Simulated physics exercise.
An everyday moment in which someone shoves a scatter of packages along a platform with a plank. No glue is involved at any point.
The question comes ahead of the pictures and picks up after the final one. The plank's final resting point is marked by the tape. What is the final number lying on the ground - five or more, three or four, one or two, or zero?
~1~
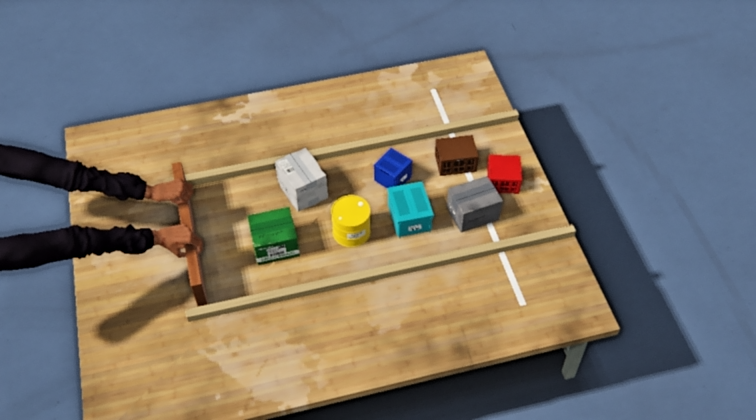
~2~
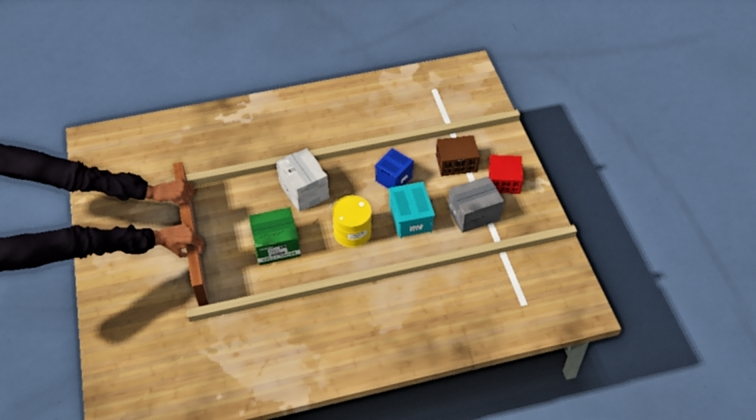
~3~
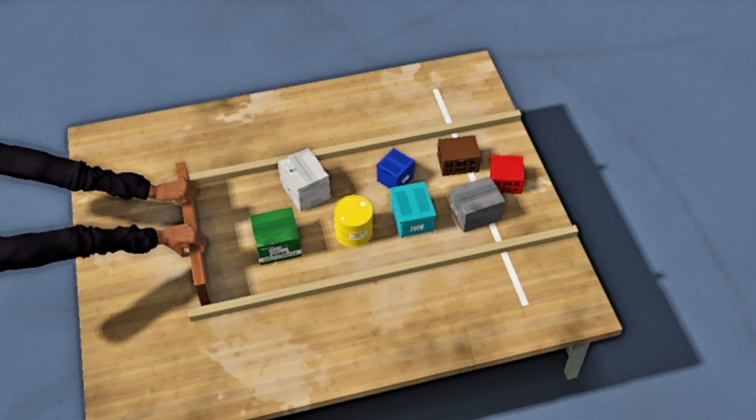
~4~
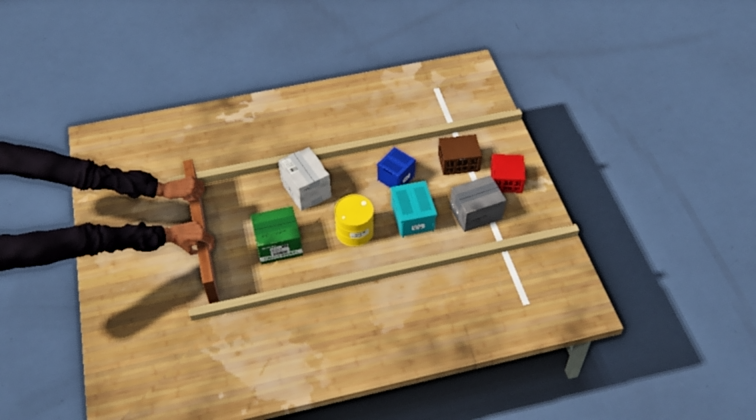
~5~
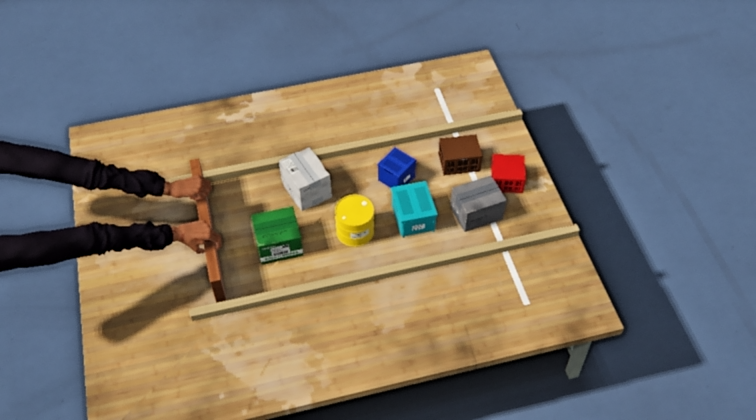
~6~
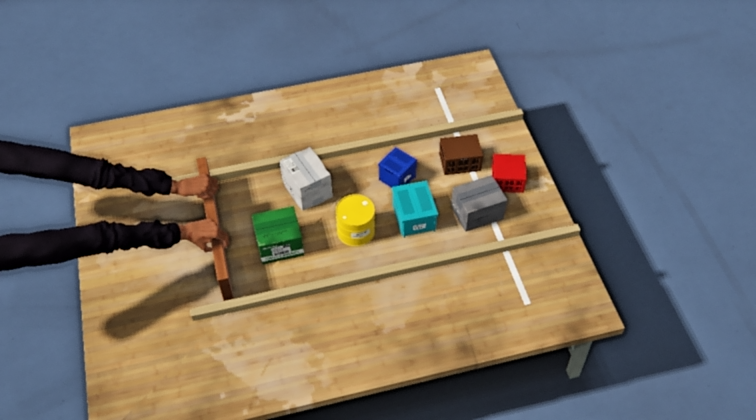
It ends at three or four.
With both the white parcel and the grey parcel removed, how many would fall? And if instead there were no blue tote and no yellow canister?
That gives 2 in the first case, then 2 in the second.
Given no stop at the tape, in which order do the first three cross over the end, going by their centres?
First the grey parcel, next the red crate, last the turquoise tote.
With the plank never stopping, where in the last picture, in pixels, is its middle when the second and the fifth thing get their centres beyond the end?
The first one at (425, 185), the next at (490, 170).
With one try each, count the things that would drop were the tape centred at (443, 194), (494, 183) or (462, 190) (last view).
Respectively 2, 5 and 3.
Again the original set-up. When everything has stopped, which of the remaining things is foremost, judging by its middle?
That would be the yellow canister.
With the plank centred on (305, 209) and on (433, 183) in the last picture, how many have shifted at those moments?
Well, it's 3 at the first one and 8 at the second.
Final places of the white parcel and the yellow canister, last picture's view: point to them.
The white parcel comes to rest at (485, 146), and the yellow canister comes to rest at (544, 181).
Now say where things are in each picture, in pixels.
In the first picture, red crate (504, 174); brown crate (456, 156); grey parcel (474, 204); plank (190, 233); tape (474, 187).
In the second picture, brown crate (457, 156); yellow canister (352, 222).
In the third picture, grey parcel (477, 204); green parcel (276, 236).
In the fourth picture, red crate (508, 173); blue tote (396, 171).
In the fifth picture, brown crate (460, 155); white parcel (306, 179).
In the sixth picture, red crate (509, 173); brown crate (461, 155); grey parcel (479, 203); plank (215, 228); tape (478, 186).
Soon after, none off yet; red crate at rest near (509, 173); brown crate at rest near (461, 155); grey parcel at rest near (479, 203).
After that, none off yet; red crate at rest near (509, 173); brown crate at rest near (461, 155); grey parcel displaced about its own width near (507, 200).
And then, none off yet; red crate displaced about its own width near (550, 160); brown crate displaced about its own width near (498, 146); grey parcel displaced well along near (573, 193).
In the end, the number that fall off is three or four; gone, turquoise tote, grey parcel, brown crate and red crate.
